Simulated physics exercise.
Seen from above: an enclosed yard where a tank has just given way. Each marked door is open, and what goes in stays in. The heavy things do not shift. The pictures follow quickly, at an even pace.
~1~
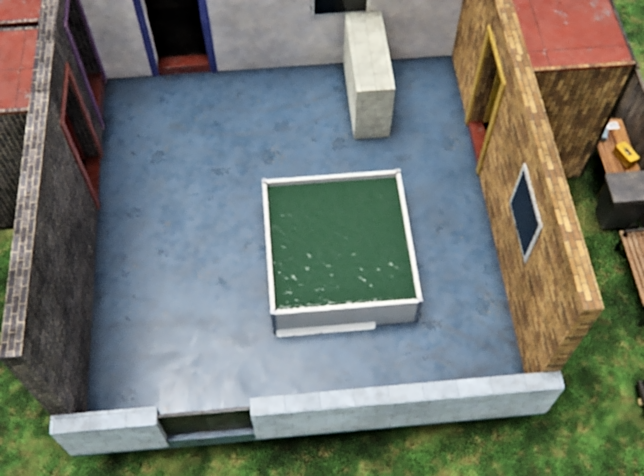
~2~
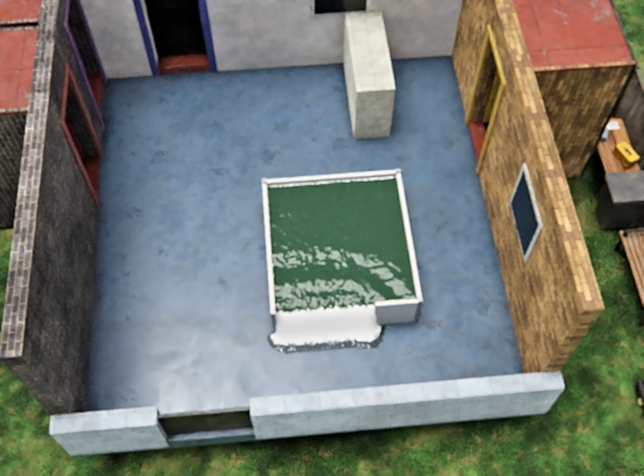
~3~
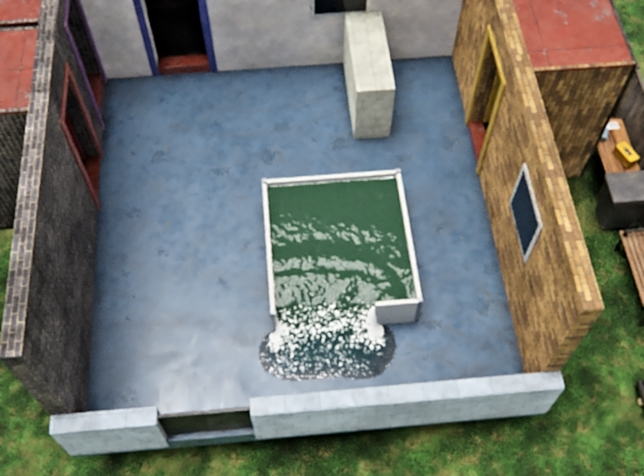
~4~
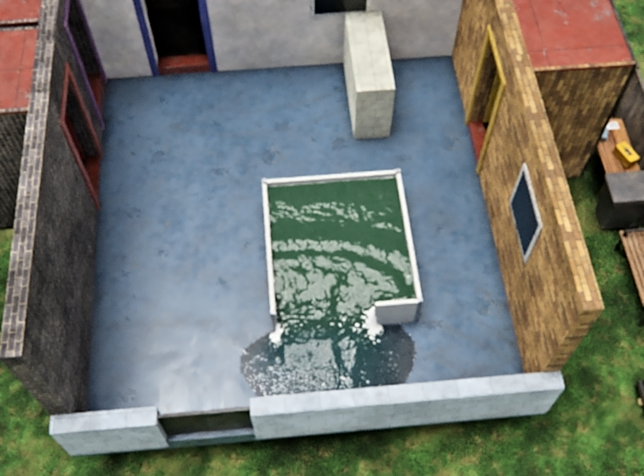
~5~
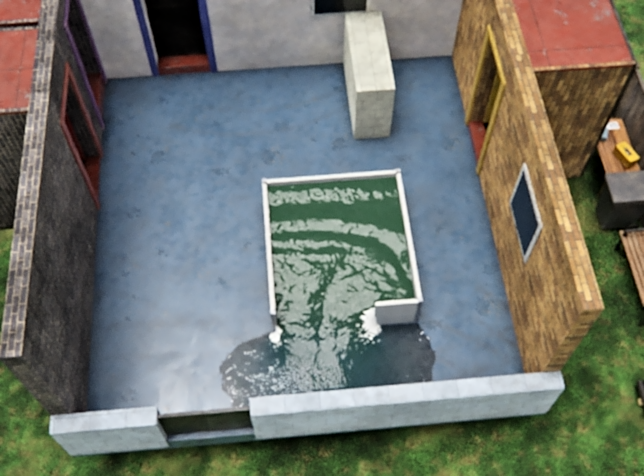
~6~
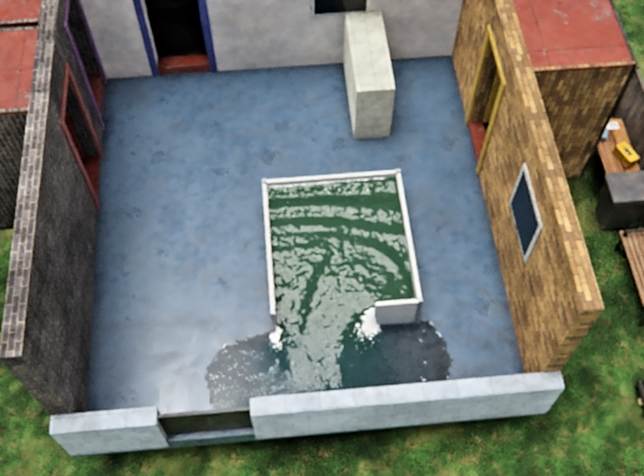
The clip opens on an enclosed yard seen from above, with green water lying still in a square, white-rimmed tank. Water bursts out through the tank's front side, churning white onto the blue floor. The dark puddle spreads left and right along the low front wall while ripples cross the tank.
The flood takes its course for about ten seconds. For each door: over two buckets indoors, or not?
The red door holds within the limit; the yellow door holds within the limit; the purple door holds within the limit; the blue door holds within the limit.
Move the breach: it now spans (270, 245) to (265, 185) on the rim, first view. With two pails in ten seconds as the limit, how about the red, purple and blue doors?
Then: The red one takes more; the purple one keeps below it; the blue one takes less.
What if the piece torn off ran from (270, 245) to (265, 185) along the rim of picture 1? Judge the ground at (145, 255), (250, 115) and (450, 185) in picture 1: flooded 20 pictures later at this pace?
One after the other: Flooded, clear, clear.
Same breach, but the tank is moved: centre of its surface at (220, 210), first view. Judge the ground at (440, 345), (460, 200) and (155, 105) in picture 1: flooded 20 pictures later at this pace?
As listed: Wet, clear, no water.
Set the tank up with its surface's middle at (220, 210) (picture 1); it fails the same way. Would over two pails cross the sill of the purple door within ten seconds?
Then: Purple lets less in.
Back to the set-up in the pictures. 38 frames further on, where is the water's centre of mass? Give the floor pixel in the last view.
At about (301, 257).
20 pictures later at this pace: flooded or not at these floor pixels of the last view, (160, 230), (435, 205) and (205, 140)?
One after the other: Flooded, under water, not flooded.
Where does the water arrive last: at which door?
That is the one in blue.
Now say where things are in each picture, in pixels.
Still water in the water tank at (339, 241), in the first picture.
The front is at (378, 332), out from the gap at (325, 319), in the second picture.
Water pours out at (325, 320) and has run to (382, 363), in the third picture.
The front is at a hidden place, out from the gap at (325, 321), in the fourth picture.
Water pours out at (325, 321) and has run to a hidden place, in the fifth picture.
The front is at a hidden place, out from the gap at (325, 321), in the sixth picture.
A moment on, water covers 15 % of the floor; the red door not reached, the yellow door not reached, the purple door not reached, the blue door not reached.
Next, water covers 25 % of the floor; the red door not reached, the yellow door not reached, the purple door not reached, the blue door not reached.
Then, water covers 50 % of the floor; the red door wet at the sill, nothing in, the yellow door wet at the sill, nothing in, the purple door not reached, the blue door not reached.
Later, water covers 90 % of the floor; the red door wet at the sill, nothing in, the yellow door wet at the sill, nothing in, the purple door wet at the sill, nothing in, the blue door wet at the sill, nothing in.
In the end, water covers 100 % of the floor; the red door wet at the sill, nothing in, the yellow door wet at the sill, nothing in, the purple door wet at the sill, nothing in, the blue door wet at the sill, nothing in.
